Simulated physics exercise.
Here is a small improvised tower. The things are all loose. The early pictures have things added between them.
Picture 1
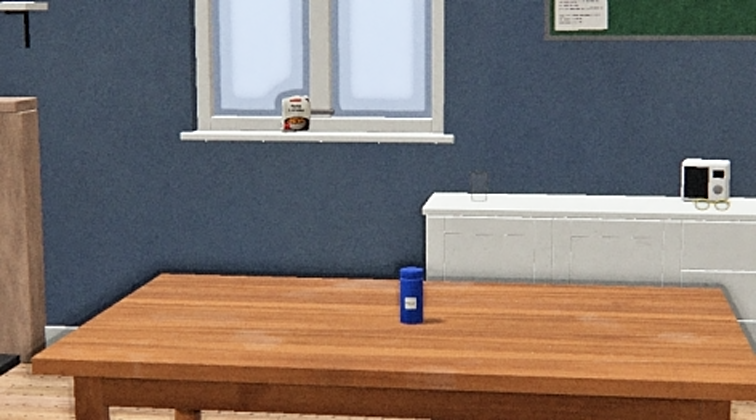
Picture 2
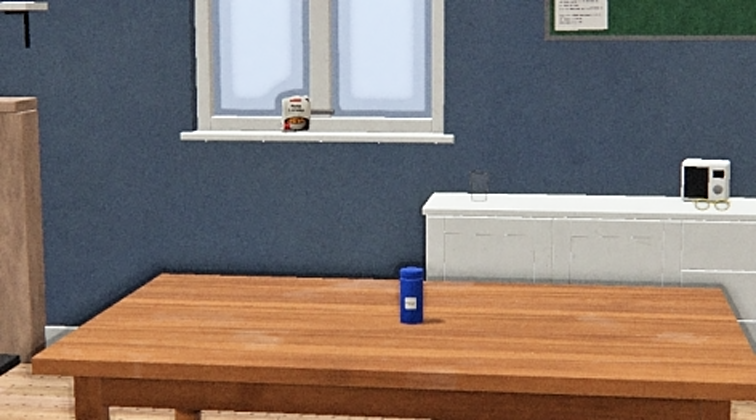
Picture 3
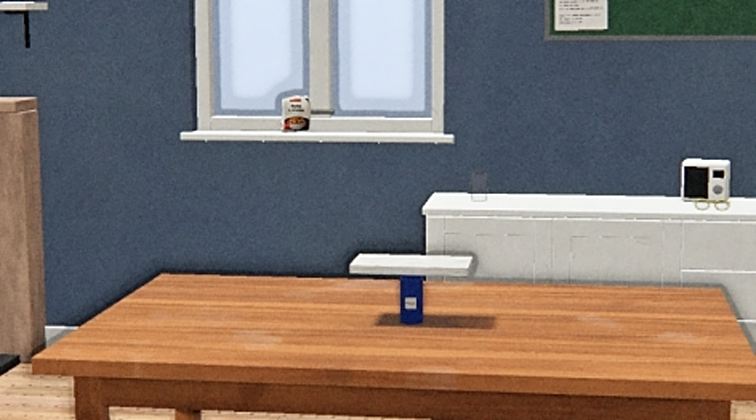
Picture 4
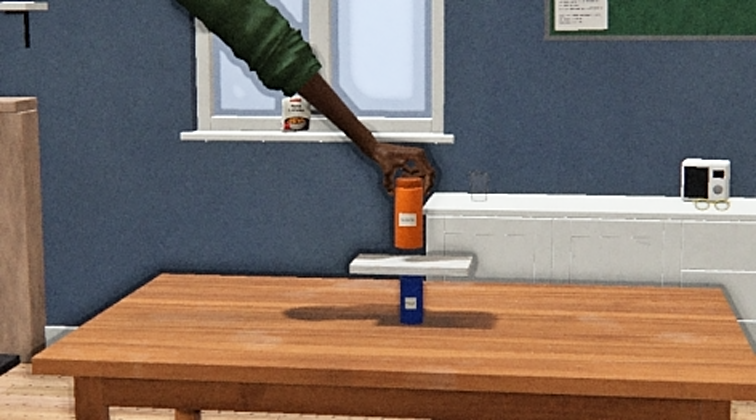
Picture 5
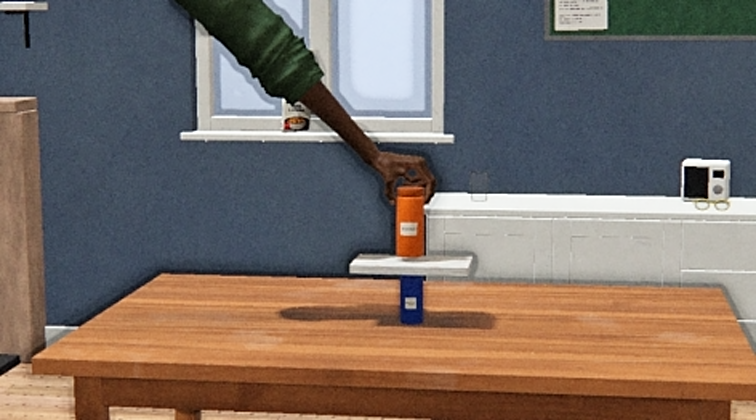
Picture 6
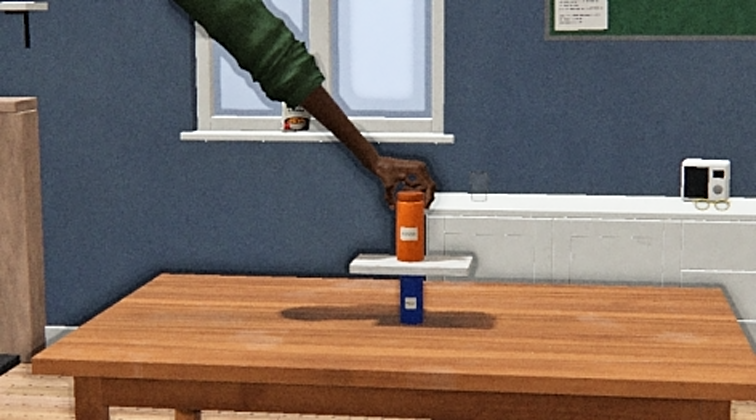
A wooden table held a blue shaker, and a white slab appeared on top of it; then a green-sleeved arm lowered an orange jar onto the slab and kept hold of it.
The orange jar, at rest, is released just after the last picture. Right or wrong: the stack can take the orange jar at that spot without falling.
Right.
Then, 0.30 s on from there, no change.
Then, 0.70 s on from there, orange jar resting near (410, 227).
In the end, all 3 unmoved. At the end, from the last picture's camera, orange jar near (410, 227). The stack stays up.
